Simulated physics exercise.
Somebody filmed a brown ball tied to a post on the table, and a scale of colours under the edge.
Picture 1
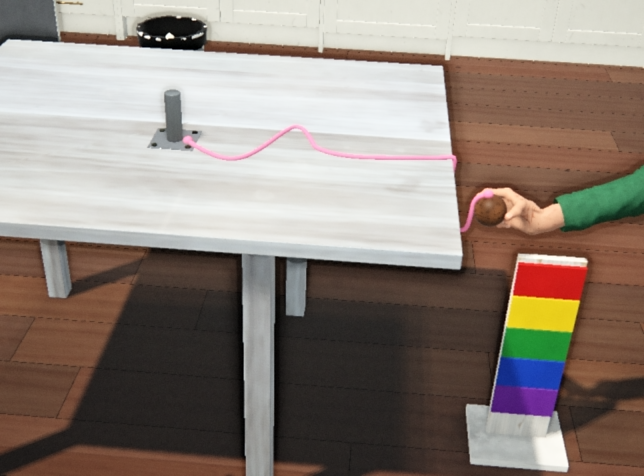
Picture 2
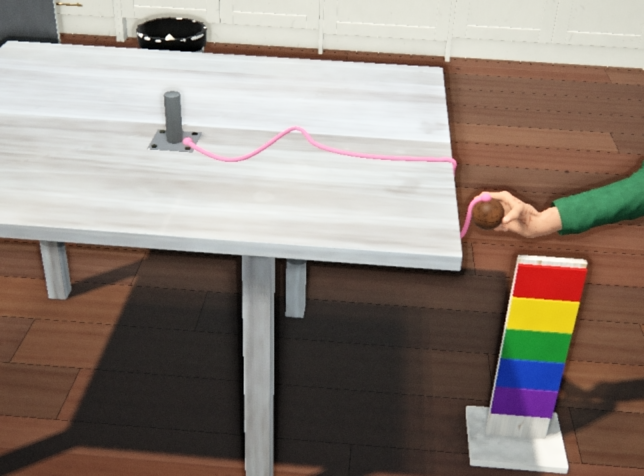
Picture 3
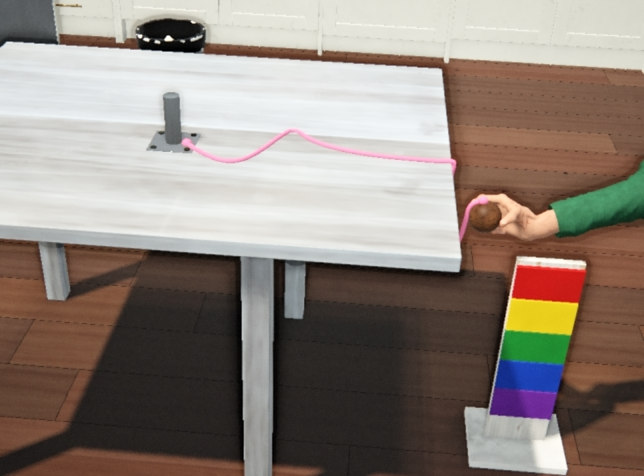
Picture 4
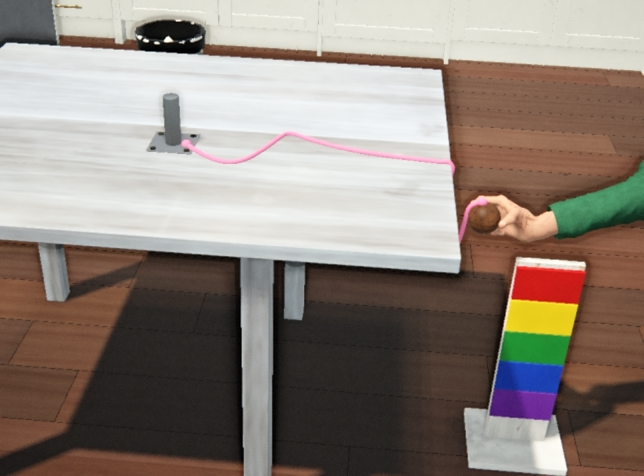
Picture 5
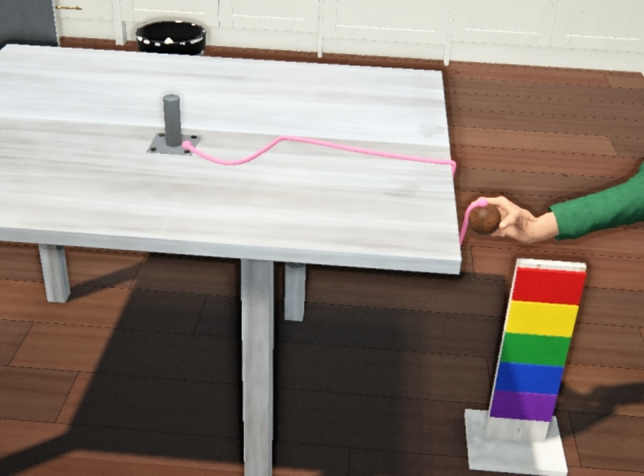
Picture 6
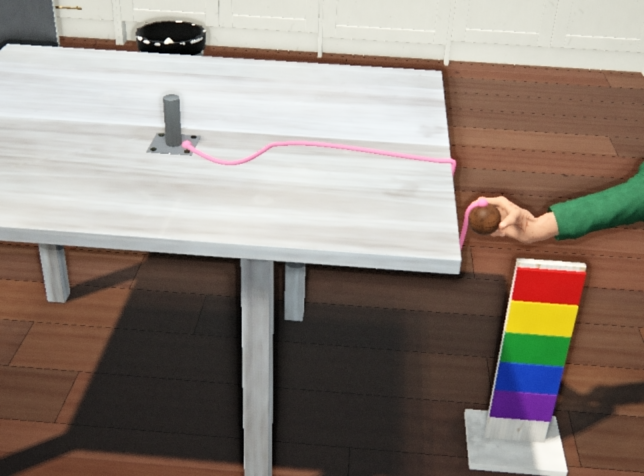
A hand holds a brown ball beside the table while its pink cord shifts slightly.
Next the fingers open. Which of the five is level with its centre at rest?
Its middle rests at the blue band.
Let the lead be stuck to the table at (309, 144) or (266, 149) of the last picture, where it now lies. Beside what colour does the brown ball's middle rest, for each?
It would be yellow; green.
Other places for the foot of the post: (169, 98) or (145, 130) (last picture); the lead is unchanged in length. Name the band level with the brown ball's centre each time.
In that order: Green; green.
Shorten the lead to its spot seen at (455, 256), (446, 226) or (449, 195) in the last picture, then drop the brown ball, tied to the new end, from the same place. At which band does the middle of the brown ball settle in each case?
In that order: Yellow; red; higher than all five.
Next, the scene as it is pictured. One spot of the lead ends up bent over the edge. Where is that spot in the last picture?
It lies at about (412, 158).
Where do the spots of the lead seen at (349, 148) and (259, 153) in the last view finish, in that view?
They go to (388, 156) and to (286, 150).
A little later, ball near (392, 341); level with blue.
Next, ball near (445, 363); level with blue.
When it is over, ball near (423, 361); level with blue. The blue one.
